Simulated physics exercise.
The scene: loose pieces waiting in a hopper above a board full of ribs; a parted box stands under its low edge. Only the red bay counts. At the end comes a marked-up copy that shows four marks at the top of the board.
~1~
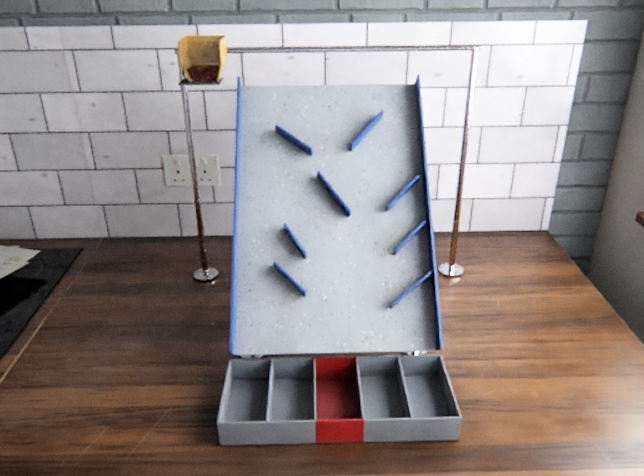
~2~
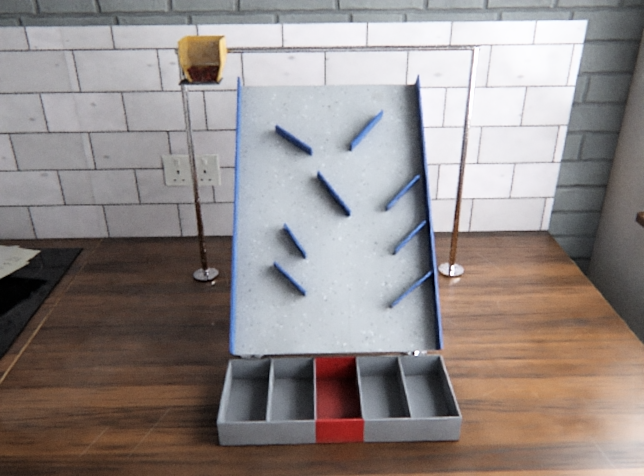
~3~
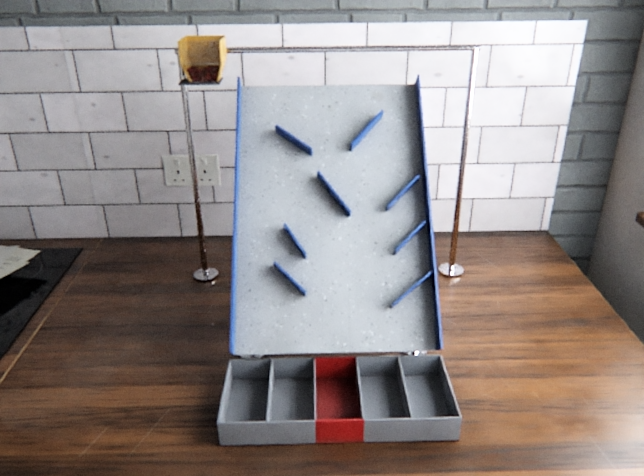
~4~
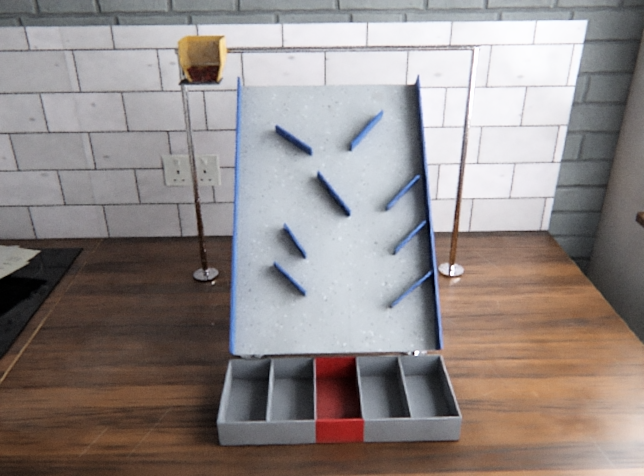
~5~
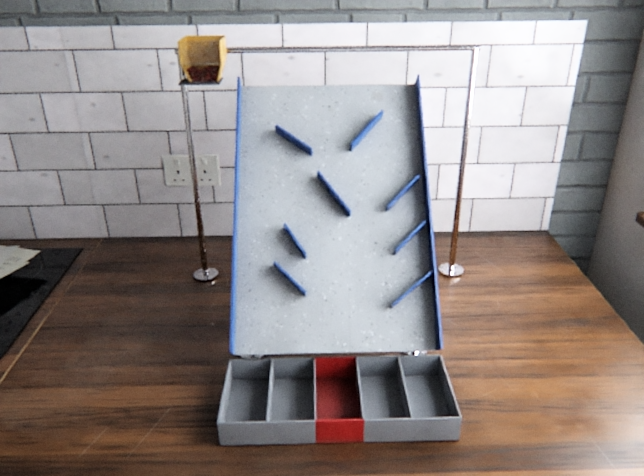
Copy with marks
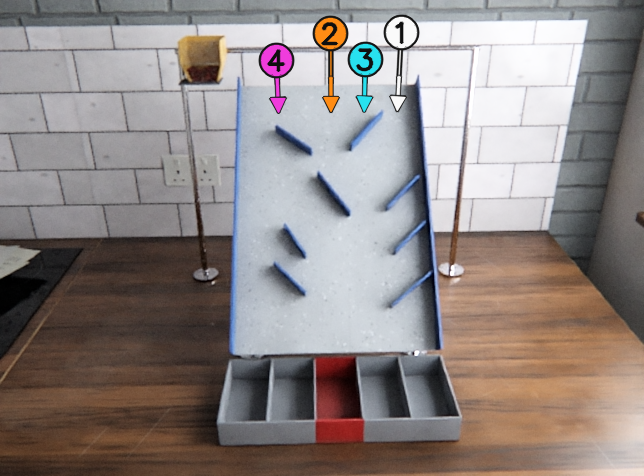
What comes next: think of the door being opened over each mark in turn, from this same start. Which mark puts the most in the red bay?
I would pick mark 1.
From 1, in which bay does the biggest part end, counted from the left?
The third.
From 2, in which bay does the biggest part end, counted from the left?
The fourth.
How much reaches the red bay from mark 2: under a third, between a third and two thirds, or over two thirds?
It is under a third.
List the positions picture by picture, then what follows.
In the first frame, hopper at (208, 74), kidney beans, door shut.
In the second frame, ribs (276, 125) to (312, 149), (351, 145) to (383, 110), (318, 171) to (350, 212).
In the third frame, ribs (388, 206) to (419, 175), (284, 223) to (306, 254), (396, 250) to (426, 221).
In the fourth frame, ribs (274, 262) to (306, 293), (393, 305) to (432, 272).
In the fifth frame, red bay at (340, 430), number 3 of 5 from the left.
On the marked copy, mark 1 meets the board at (397, 105); mark 2 meets the board at (330, 106); mark 3 meets the board at (364, 106); mark 4 meets the board at (278, 107).
With 1, about two thirds in the red bay, about a quarter in other bays, a stray few held on the board.
With 2, about a quarter in the red bay, most in other bays, a stray few outside the box.
With 3, about a quarter in the red bay, most in other bays.
With 4, about a quarter in the red bay, about half in other bays, about a quarter outside the box.
